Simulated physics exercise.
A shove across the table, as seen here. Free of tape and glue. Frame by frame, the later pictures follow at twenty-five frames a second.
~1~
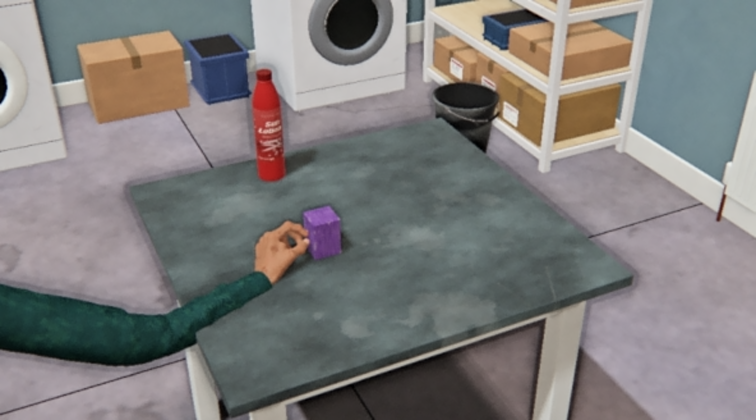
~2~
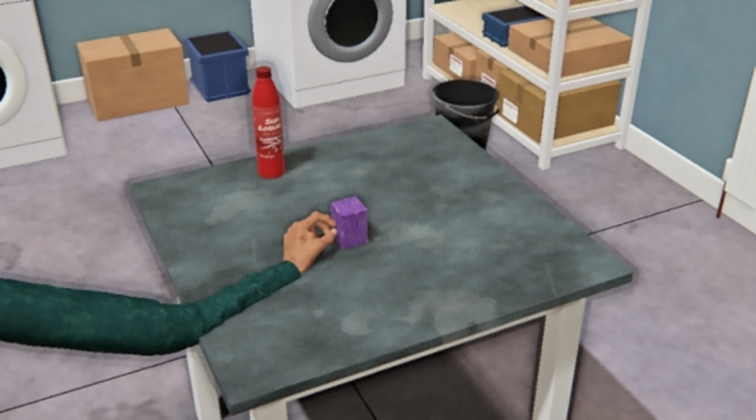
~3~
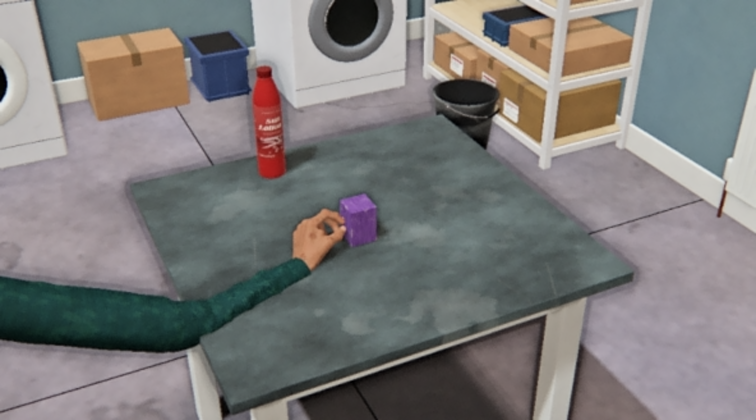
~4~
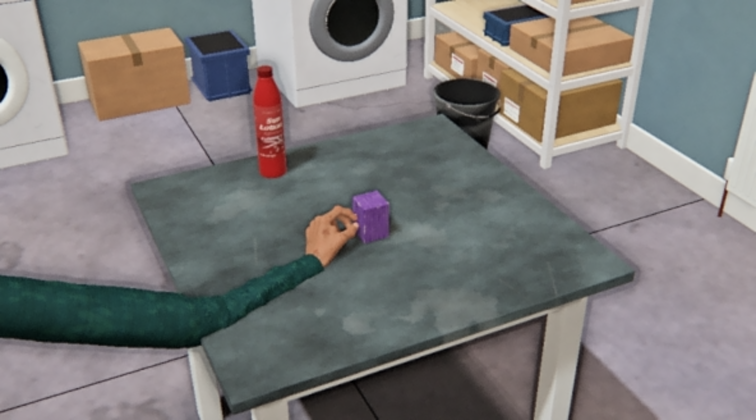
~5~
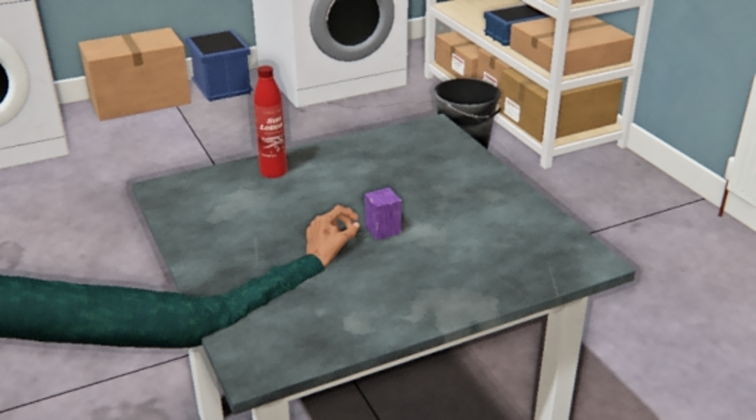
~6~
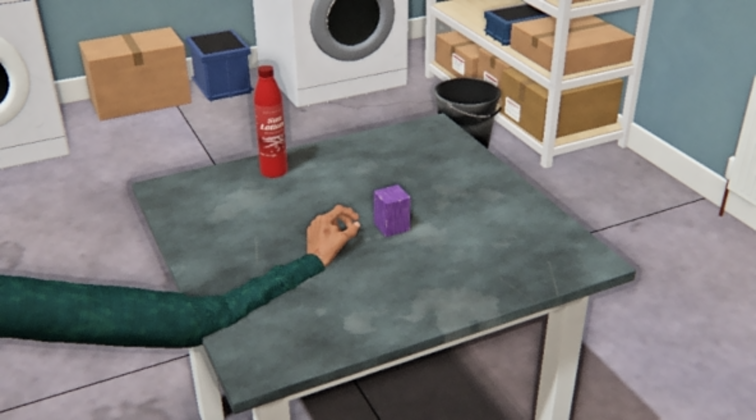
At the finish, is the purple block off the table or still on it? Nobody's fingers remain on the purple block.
Still on it.
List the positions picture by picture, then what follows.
In the first frame, under the hand; purple block (322, 233).
In the second frame, under the hand; purple block (349, 223).
In the third frame, under the hand; purple block (358, 220).
In the fourth frame, purple block (371, 217).
In the fifth frame, purple block (383, 214) shifted a little.
In the sixth frame, purple block (392, 211) shifted about its own width.
Then, 0.10 s on from there, purple block shifted about its own width near (401, 209).
Then, 0.20 s on from there, purple block resting near (401, 209).
In the end, moved from the start, purple block. At the end, from the last picture's camera, purple block near (401, 209).
